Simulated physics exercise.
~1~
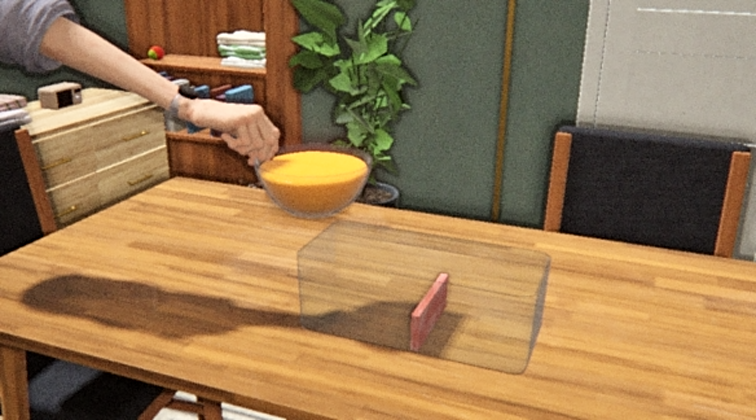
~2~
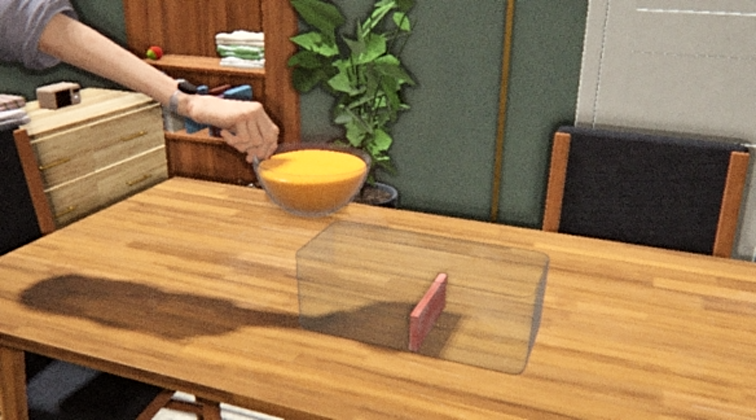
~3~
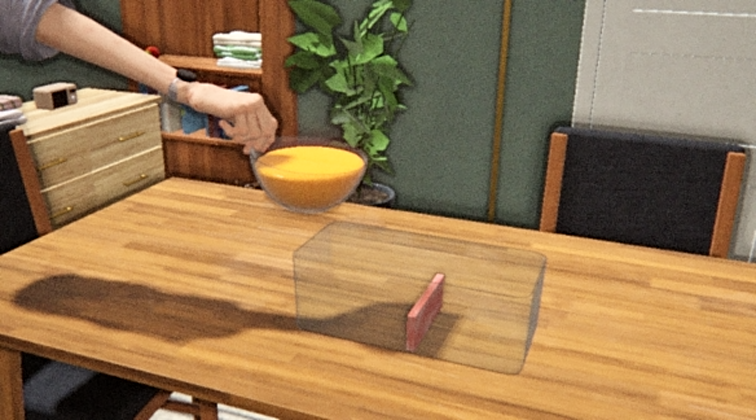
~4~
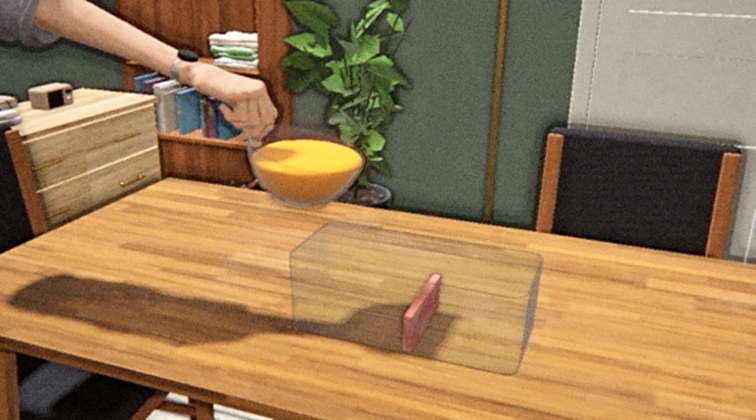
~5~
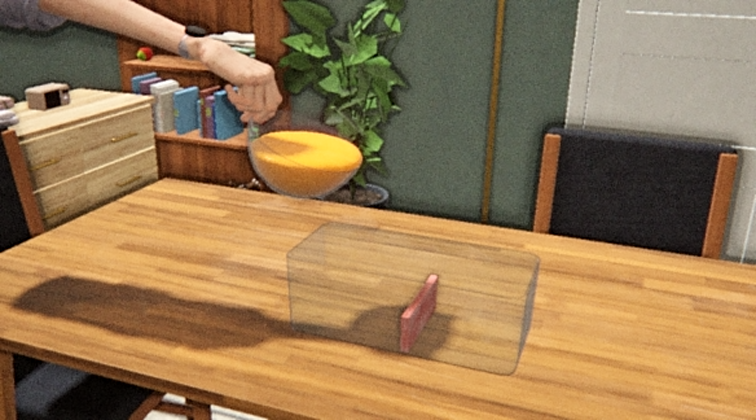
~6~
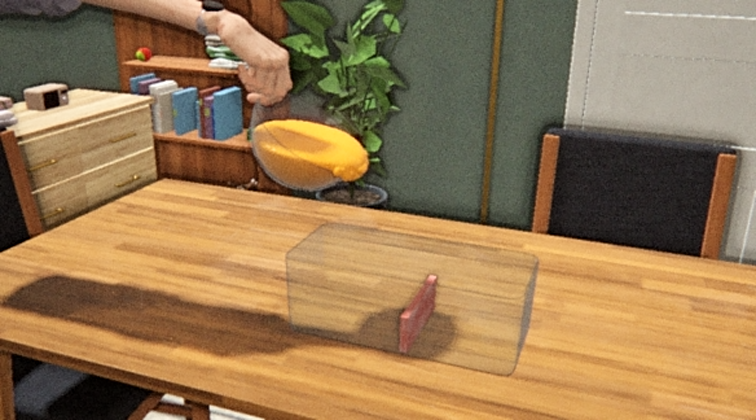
At first, a hand holds a glass bowl of orange juice almost level above the left end of a clear, long basin with a low red wall across its floor. The hand then tilts the bowl steadily to the right, and the juice slides toward the lower side until a little bulges over the rim.
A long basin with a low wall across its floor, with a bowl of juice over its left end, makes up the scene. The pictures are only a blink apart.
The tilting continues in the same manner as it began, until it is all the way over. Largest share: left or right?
Right.
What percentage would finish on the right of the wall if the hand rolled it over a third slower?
Something like 75 percent.
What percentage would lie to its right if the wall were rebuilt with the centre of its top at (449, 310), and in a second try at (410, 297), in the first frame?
Estimated: 40 % first, 70 % second.
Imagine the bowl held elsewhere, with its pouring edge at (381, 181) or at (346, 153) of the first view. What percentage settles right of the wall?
In order, roughly 70 percent and 45 percent.
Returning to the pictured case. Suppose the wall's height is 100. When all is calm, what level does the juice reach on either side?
The left side sits at 20 per cent and the right side at 40.
A moment on, the tilt is 98° and 22 per cent is still to pour, 9 is left of the wall and 7 right of it.
Next, the tilt is 107° and 0 per cent is still to pour, 14 is left of the wall and 81 right of it.
Then the tilt is 107° and 0 per cent is still to pour, 20 is left of the wall and 53 right of it.
Later the tilt is 107° and 0 per cent is still to pour, 34 is left of the wall and 61 right of it.
At rest 35 per cent lies left of the wall, 60 right of it and 5 outside.
